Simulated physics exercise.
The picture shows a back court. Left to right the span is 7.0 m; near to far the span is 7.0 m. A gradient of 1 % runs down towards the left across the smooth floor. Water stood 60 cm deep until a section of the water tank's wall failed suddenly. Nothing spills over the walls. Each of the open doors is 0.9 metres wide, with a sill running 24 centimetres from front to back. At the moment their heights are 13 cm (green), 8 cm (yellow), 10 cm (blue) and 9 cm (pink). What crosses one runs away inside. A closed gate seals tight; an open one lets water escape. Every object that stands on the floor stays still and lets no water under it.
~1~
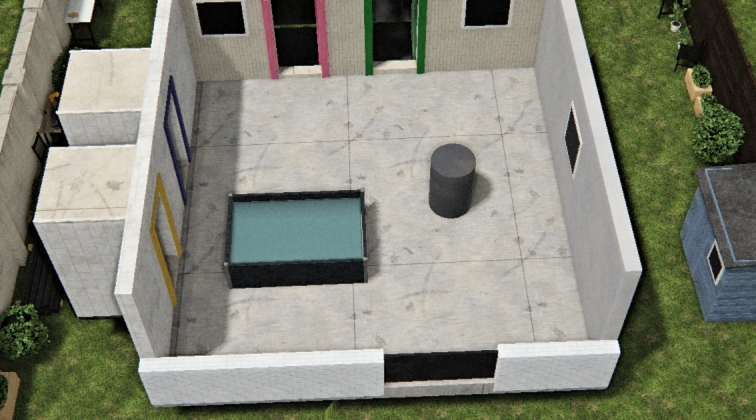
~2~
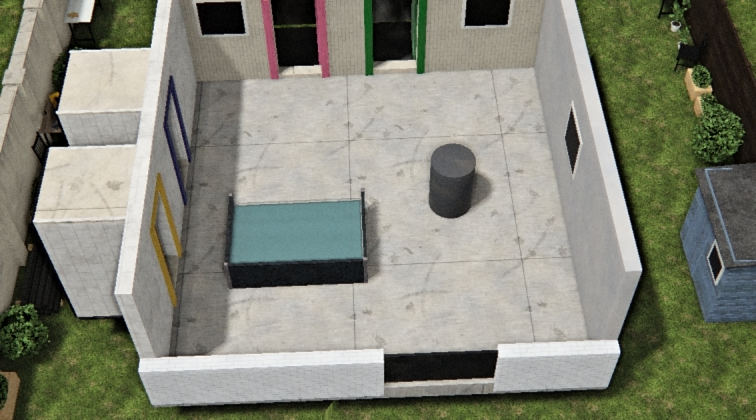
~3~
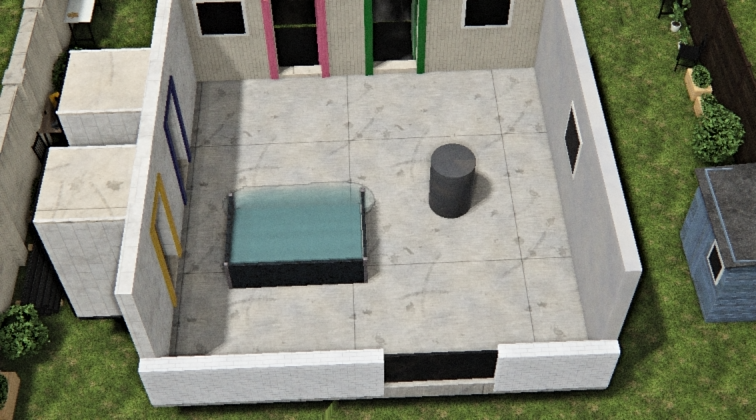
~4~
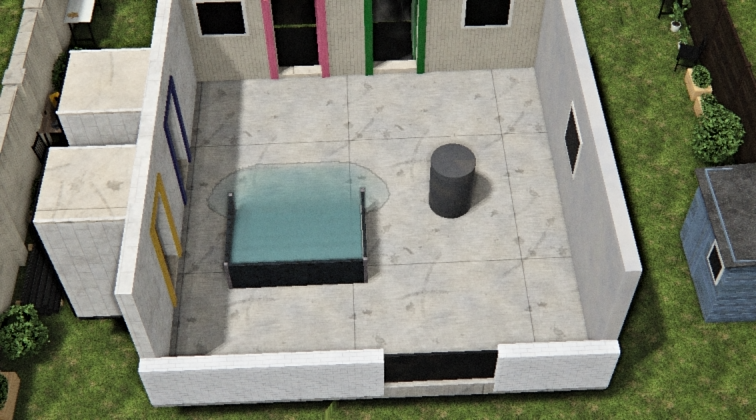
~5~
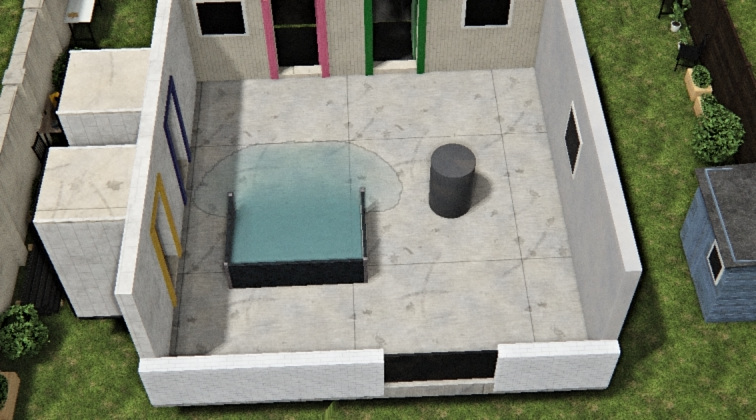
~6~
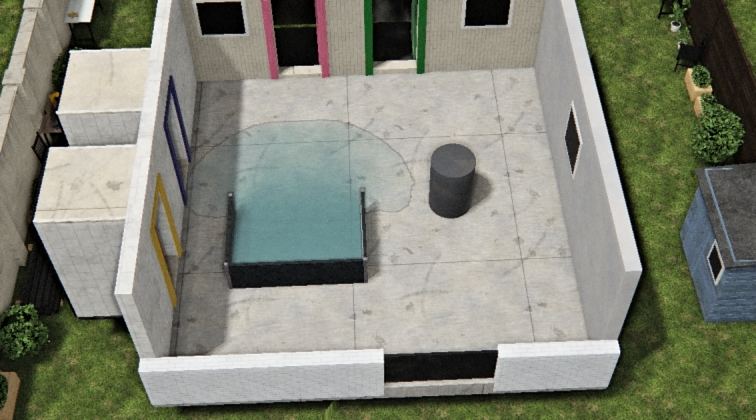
Water sits still in a dark rectangular tank in a pale walled court, seen from high above by an unmoving camera. A dark grey cylinder stands to the right, with pink and green doorways in the back wall and yellow and blue ones on the left. The tank's far side opens and the blue-green water pours out, fanning across the floor towards the back in a widening, rounded sheet.
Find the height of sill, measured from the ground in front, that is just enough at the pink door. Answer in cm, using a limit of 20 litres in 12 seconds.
Roughly 25 cm is just enough.
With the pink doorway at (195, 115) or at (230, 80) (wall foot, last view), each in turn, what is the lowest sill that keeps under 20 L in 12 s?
Roughly 21 cm for the first and 25 cm for the second.
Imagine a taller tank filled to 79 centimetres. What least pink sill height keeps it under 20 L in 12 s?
The step would need to be some 34 cm high.
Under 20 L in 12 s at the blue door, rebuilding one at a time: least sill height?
Blue - roughly 7.0 cm.
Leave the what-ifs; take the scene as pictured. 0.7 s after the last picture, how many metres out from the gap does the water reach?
4.0 m.
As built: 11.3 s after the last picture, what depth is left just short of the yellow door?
4.0 cm.
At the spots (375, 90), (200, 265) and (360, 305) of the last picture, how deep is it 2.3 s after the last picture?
Going through the spots in order gives 12, 0 and 0 centimetres.
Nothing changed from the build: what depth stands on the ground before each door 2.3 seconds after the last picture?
Door by door in centimetres - green 15, yellow 0, blue 6, pink 22.
Then, 0.7 s after the last picture water covers 35 % of the floor, deepest (22 cm) near (252, 215); 16 cm at the pink door, 19 litres in over its 9 cm sill.
Then, 2.3 s after the last picture water covers 40 % of the floor, deepest (26 cm) near (202, 124); 22 cm at the pink door, 194 litres in over its 9 cm sill.
Then, 11.3 s after the last picture water covers 100 % of the floor, deepest (7 cm) near (365, 375); 4 cm at the pink door, 251 litres in over its 9 cm sill.
At the pink door as built, the water peaked near 28 cm, 1.5 s after the last picture.
With a sill of 23 cm, 30 litres would have come in within the 12 s; with 31 cm, 1 litre. So under 20 litres takes about 25 cm.
